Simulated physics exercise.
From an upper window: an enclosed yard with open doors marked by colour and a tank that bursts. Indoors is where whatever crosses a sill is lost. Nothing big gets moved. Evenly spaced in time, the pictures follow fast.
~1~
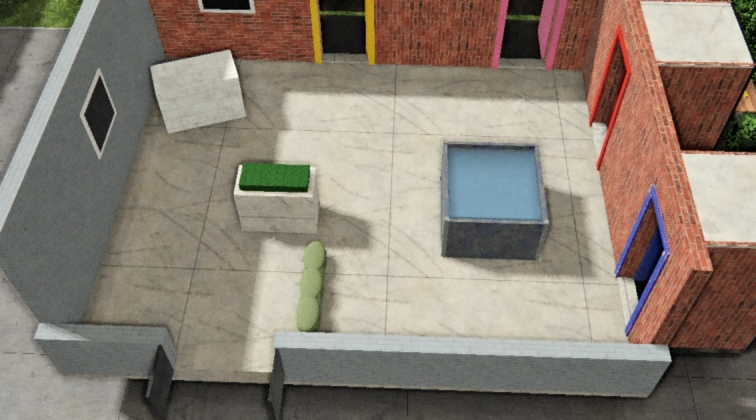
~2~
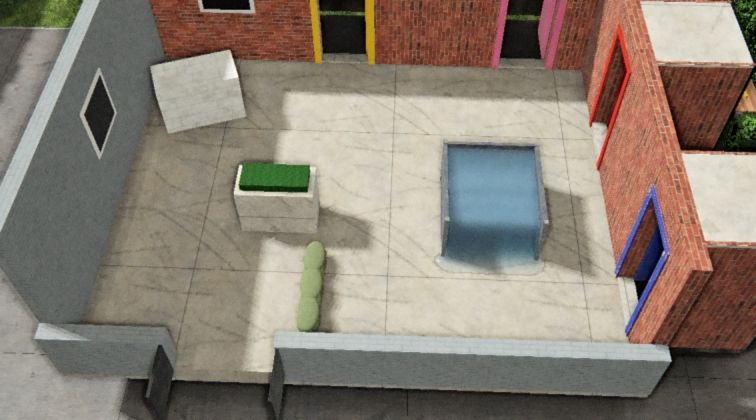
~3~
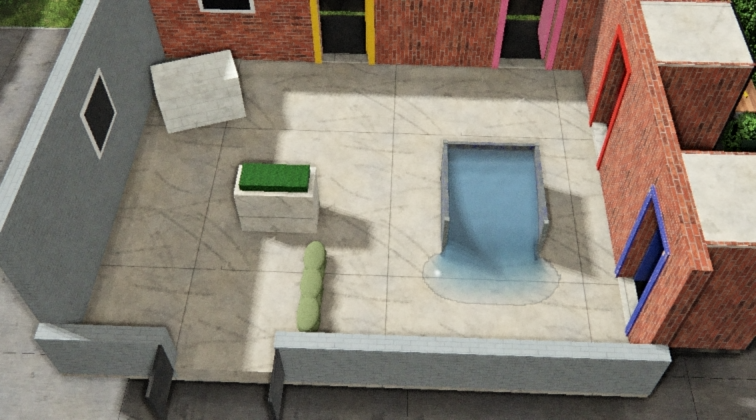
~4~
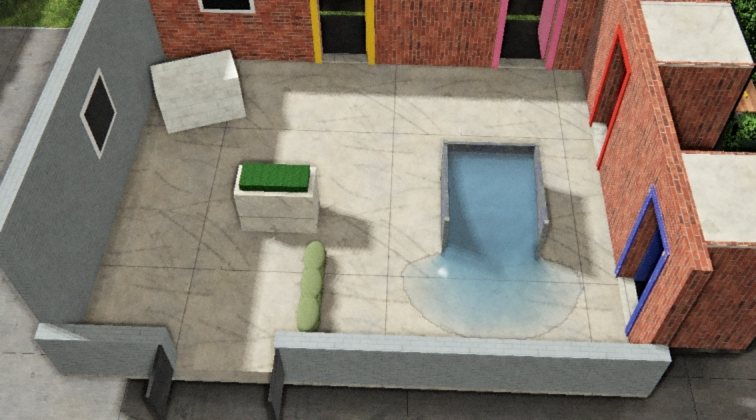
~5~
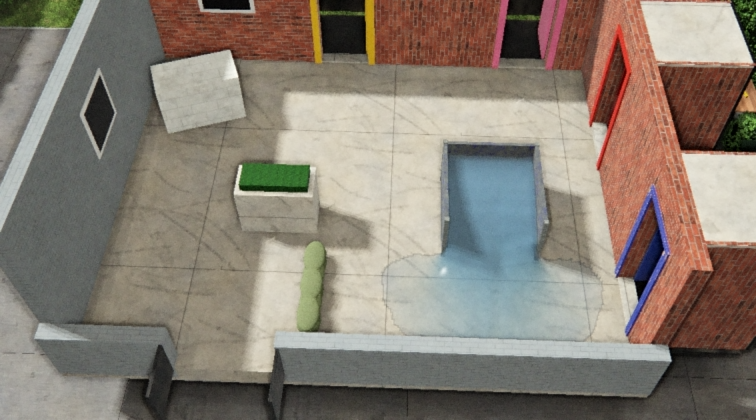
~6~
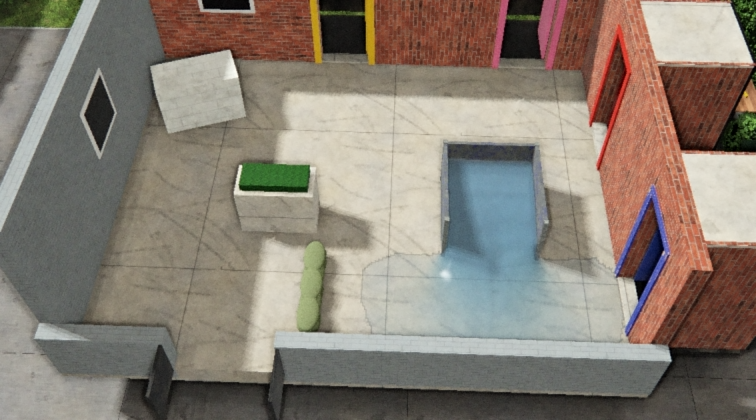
In a walled courtyard with a planter and a low hedge, the near side of a square water tank opened and water poured out, fanning across the paving toward the low front wall.
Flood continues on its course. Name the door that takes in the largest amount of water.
Blue.
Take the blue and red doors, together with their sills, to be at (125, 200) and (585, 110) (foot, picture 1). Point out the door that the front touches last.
The final door reached is the yellow one.
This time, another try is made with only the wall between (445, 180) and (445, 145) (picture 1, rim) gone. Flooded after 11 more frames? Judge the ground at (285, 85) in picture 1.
The point is soaked.
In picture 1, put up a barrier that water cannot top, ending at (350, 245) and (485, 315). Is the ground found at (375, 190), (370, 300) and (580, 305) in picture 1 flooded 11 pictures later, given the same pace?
Log: Point 1 inundated, point 2 inundated, point 3 inundated.
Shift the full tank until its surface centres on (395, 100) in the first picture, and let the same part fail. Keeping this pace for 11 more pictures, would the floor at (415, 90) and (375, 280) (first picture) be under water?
Point one left dry, point two soaked.
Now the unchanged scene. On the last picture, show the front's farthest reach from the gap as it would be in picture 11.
Close to (262, 356), I think.
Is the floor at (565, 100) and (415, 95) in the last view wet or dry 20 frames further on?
The first spot is swamped and the second is spared.
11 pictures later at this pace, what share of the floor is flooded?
Around 25 percent of it.
A moment on, water covers 15 % of the floor; yellow door not reached, pink door not reached, blue door a trickle in, red door not reached.
Next, water covers 25 % of the floor; yellow door not reached, pink door not reached, blue door some in, red door not reached.
Then, water covers 50 % of the floor; yellow door not reached, pink door not reached, blue door a lot in, red door wet at the sill, nothing in.
Later, water covers 70 % of the floor; yellow door wet at the sill, nothing in, pink door some in, blue door a lot in, red door wet at the sill, nothing in.
In the end, water covers 80 % of the floor; yellow door wet at the sill, nothing in, pink door some in, blue door a lot in, red door wet at the sill, nothing in; the blue door has let in the most.
